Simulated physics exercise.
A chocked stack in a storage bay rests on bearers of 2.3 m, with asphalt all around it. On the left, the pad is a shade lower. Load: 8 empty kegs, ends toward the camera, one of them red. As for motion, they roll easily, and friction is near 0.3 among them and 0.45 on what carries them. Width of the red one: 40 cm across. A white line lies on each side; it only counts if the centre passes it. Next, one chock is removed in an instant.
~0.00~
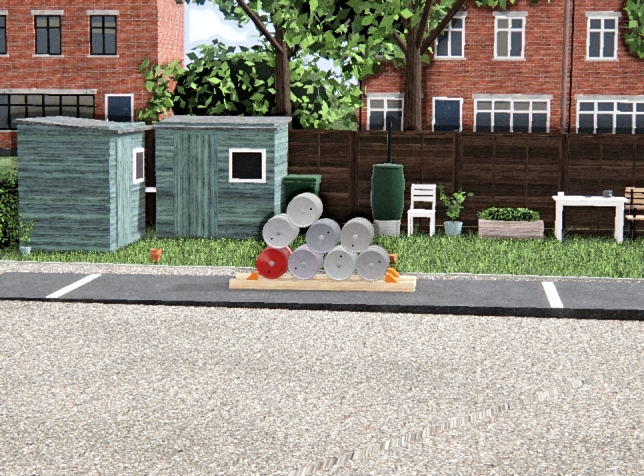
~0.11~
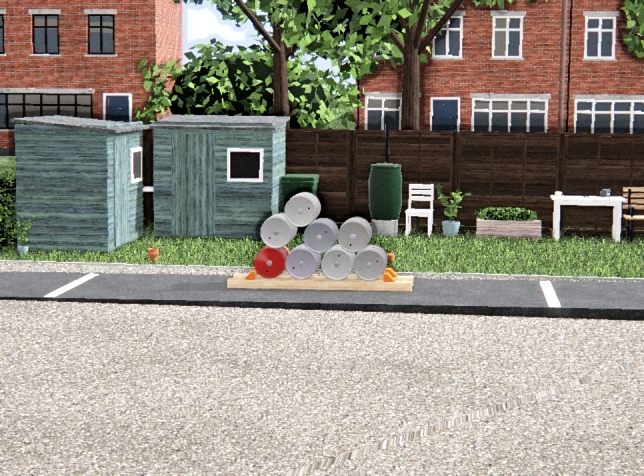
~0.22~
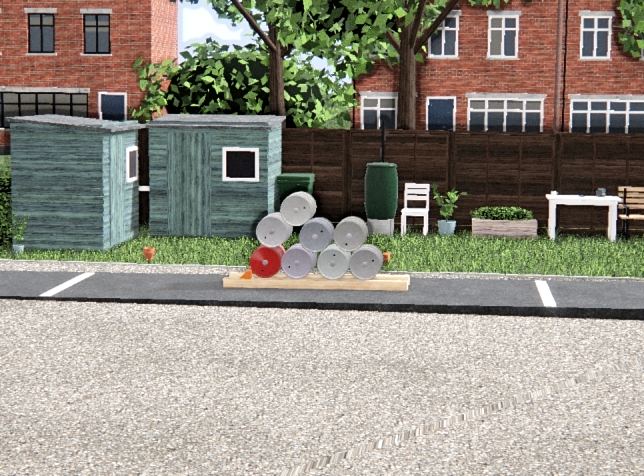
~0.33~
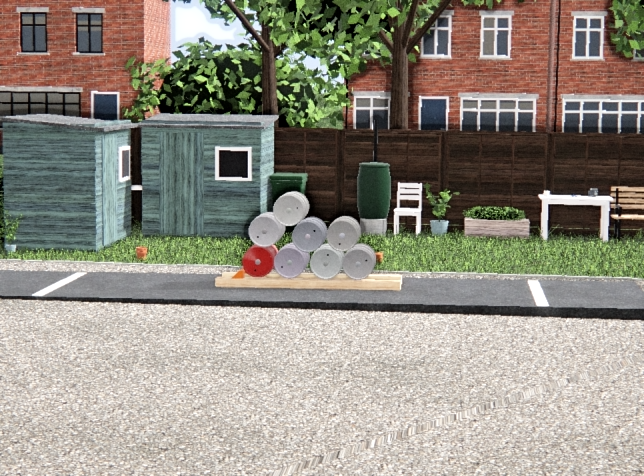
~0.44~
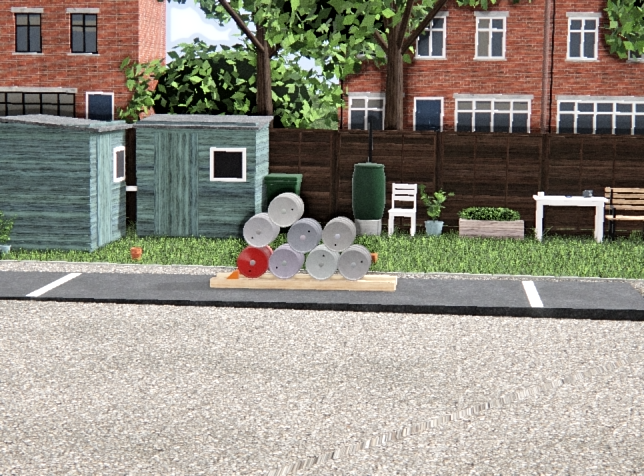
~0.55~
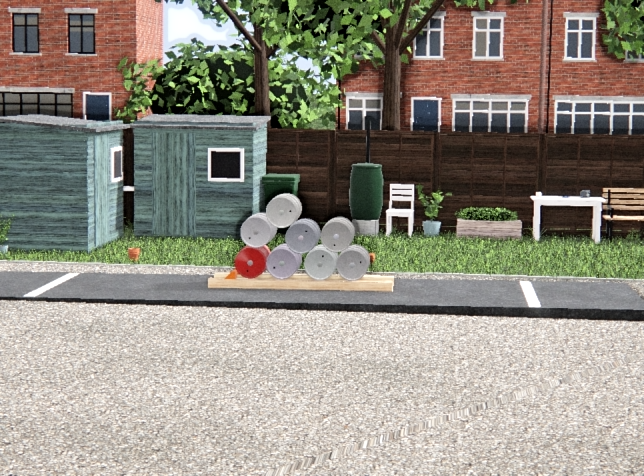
In a paved bay before sheds and a fence, eight cylinders, one red, sit stacked on pale timber between orange wedges. The whole scene shifts slightly left in view, and the right wedge abruptly disappears. The leftward shift continues, then slows, while the cylinders show no visible movement on the timber.
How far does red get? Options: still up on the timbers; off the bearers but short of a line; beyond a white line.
It ends up still up on the timbers.
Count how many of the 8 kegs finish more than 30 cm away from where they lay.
That makes 6 in total.
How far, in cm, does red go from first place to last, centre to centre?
For red, the shift is 0.
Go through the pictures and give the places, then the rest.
In the first picture, red (271, 264); both chocks in; lines at (74, 286) and (552, 294); the pad is a shade lower on the left; 4 of the 8 form the bottom row.
In the second picture, red (269, 264).
In the third picture, red (264, 263); right chock gone.
In the fourth picture, red (257, 263).
In the fifth picture, red (252, 263).
In the sixth picture, red (249, 264); lines at (52, 285) and (530, 294).
Then, 0.9 s in, red is on the bearers, 55 cm from the bearers' left end; 0 over a line so far.
In the end (5.8 s), red is on the bearers, 55 cm from the bearers' left end; 1 over a line so far.
